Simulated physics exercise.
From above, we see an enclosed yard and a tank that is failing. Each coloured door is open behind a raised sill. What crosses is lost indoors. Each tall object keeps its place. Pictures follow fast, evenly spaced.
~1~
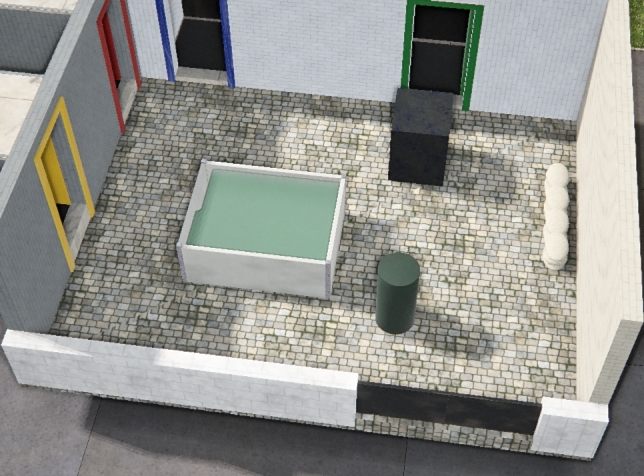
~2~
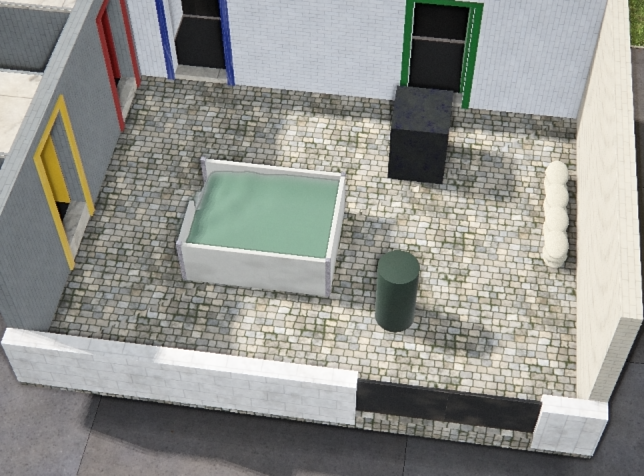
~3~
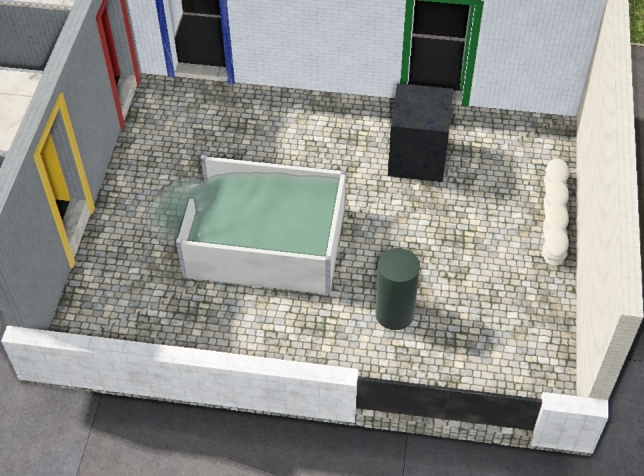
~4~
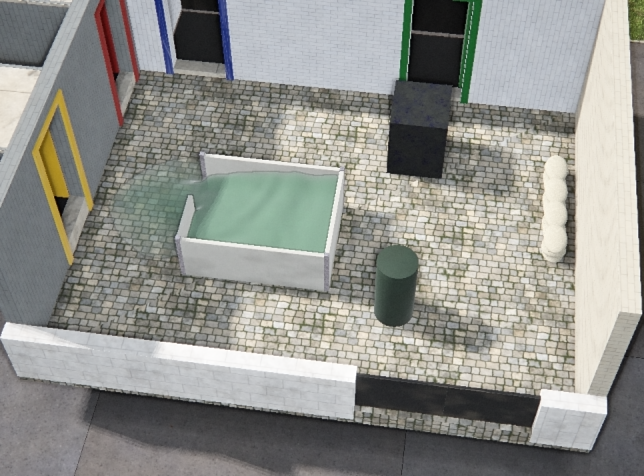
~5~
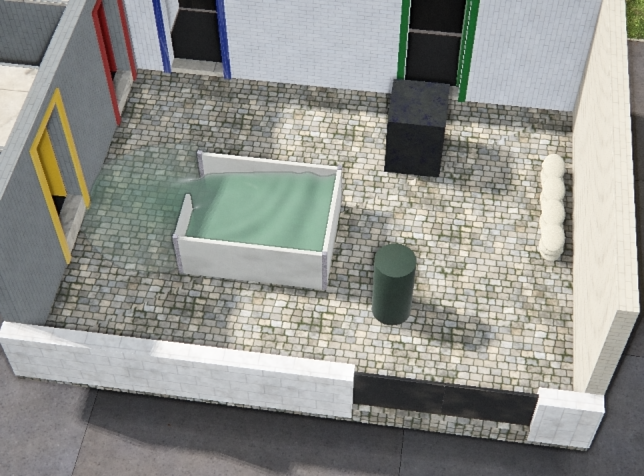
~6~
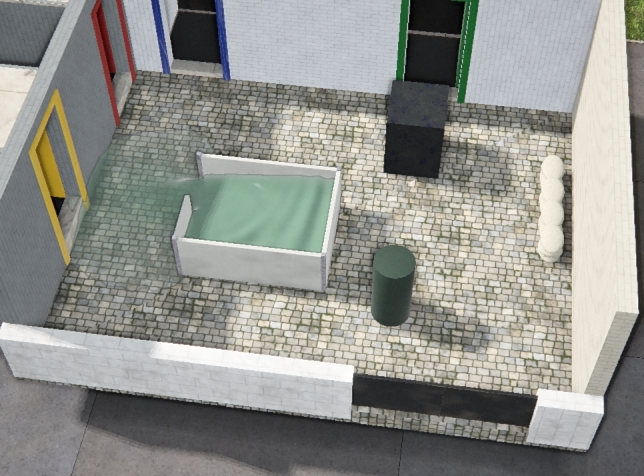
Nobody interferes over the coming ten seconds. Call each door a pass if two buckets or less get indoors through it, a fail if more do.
Green door: Pass, blue door: Fail, yellow door: Pass, red door: Pass.
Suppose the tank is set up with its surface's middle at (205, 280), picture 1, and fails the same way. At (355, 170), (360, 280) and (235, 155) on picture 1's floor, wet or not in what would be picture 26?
Going through them in turn: Still bare, still bare and waterlogged.
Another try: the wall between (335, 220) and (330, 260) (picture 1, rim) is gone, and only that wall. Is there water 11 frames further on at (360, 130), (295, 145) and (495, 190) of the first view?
Point by point: Untouched, untouched and swamped.
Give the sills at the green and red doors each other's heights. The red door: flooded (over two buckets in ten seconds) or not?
As far as I can tell, the red one overshoots.
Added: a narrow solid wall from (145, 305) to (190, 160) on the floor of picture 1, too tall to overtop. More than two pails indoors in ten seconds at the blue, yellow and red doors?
Note - blue: Does not reach it; yellow: Does not reach it; red: Does not reach it.
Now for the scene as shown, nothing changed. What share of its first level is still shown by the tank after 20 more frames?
Around 40 in a hundred, give or take.
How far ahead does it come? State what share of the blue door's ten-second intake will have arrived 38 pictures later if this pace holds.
Around 95 in a hundred.
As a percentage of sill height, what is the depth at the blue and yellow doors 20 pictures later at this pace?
The first comes to about 180 percent, the second to about 60 percent.
A moment on, water covers 15 % of the floor; the green door not reached, the blue door not reached, the yellow door wet at the sill, nothing in, the red door wet at the sill, nothing in.
Next, water covers 20 % of the floor; the green door not reached, the blue door under two buckets in, the yellow door under two buckets in, the red door wet at the sill, nothing in.
Then, water covers 45 % of the floor; the green door wet at the sill, nothing in, the blue door over two buckets in, the yellow door under two buckets in, the red door under two buckets in.
Later, water covers 80 % of the floor; the green door wet at the sill, nothing in, the blue door far over two buckets in, the yellow door under two buckets in, the red door under two buckets in.
In the end, water covers 95 % of the floor; the green door wet at the sill, nothing in, the blue door far over two buckets in, the yellow door under two buckets in, the red door under two buckets in.
